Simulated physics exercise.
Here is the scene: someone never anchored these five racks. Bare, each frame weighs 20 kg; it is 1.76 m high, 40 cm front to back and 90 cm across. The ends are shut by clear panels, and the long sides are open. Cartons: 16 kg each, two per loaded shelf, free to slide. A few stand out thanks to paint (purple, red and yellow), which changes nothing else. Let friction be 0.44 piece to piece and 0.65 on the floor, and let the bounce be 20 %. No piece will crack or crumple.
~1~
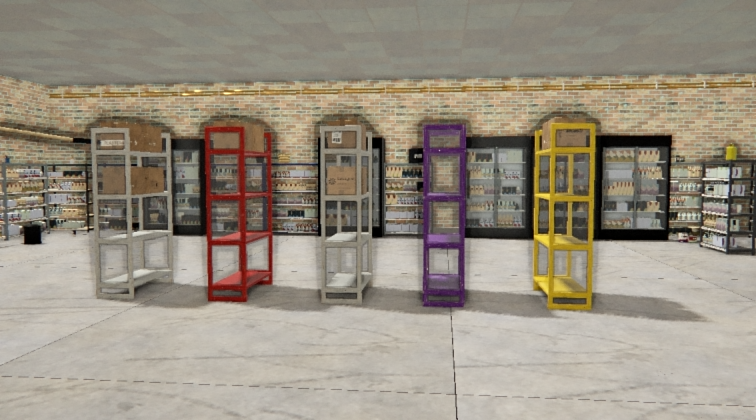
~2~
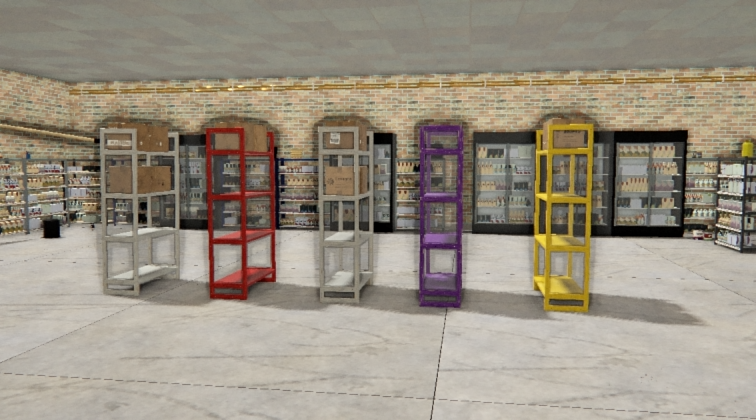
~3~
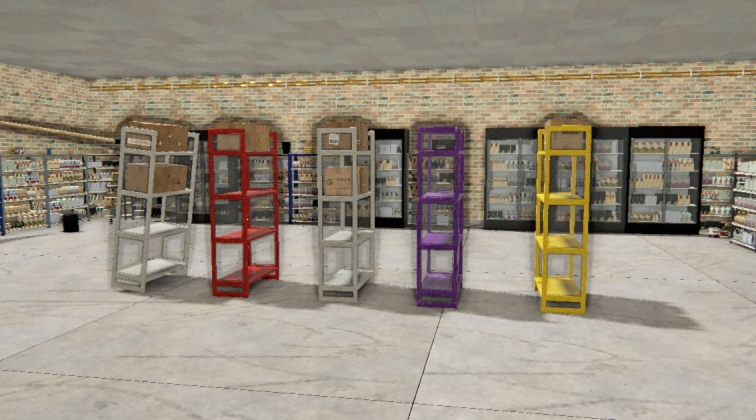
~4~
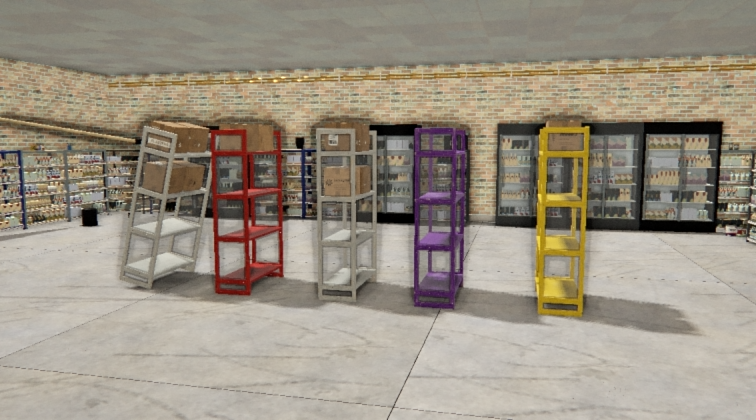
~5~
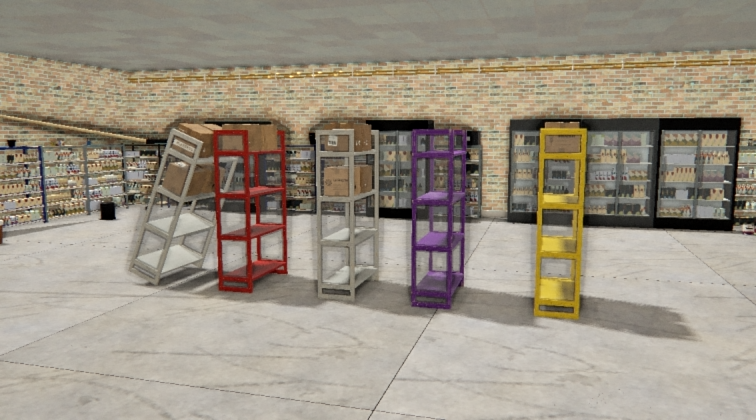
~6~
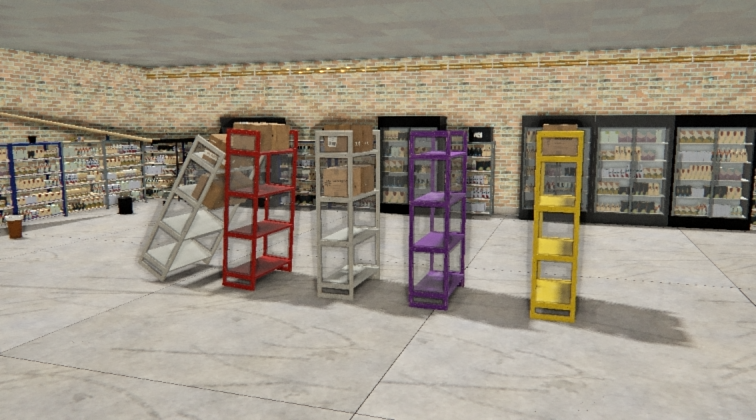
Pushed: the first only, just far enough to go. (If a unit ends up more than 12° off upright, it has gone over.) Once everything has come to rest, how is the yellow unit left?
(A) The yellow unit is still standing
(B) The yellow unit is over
B.
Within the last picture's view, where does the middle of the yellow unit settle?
You'll find it around (687, 298) in the final frame.
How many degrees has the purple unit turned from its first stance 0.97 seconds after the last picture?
Near 0 degrees from where it started.
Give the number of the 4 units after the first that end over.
Result - a count of 4.
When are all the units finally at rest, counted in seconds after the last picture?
That is at about 3.0 s.
Then, 0.39 s after the last picture, 4 cartons spilt or dropped; 1 of the 4 other units over; yellow unit unmoved; red unit leaning 21°.
Then, 0.97 s after the last picture, 6 cartons spilt or dropped; 2 of the 4 other units over; yellow unit unmoved; red unit leaning 41°.
Then, 1.47 s after the last picture, 10 cartons spilt or dropped; 4 of the 4 other units over; yellow unit leaning 21°; red unit leaning 63°.
Then, 1.93 s after the last picture, 12 cartons spilt or dropped; 4 of the 4 other units over; yellow unit lying flat; purple unit leaning 71°.
At rest, 12 cartons spilt or dropped; 4 of the 4 other units over; yellow unit lying flat; purple unit leaning 71°; red unit leaning 65°. Not one is left standing. As the last picture would show them, middles, yellow unit near (687, 298), purple unit near (549, 260).
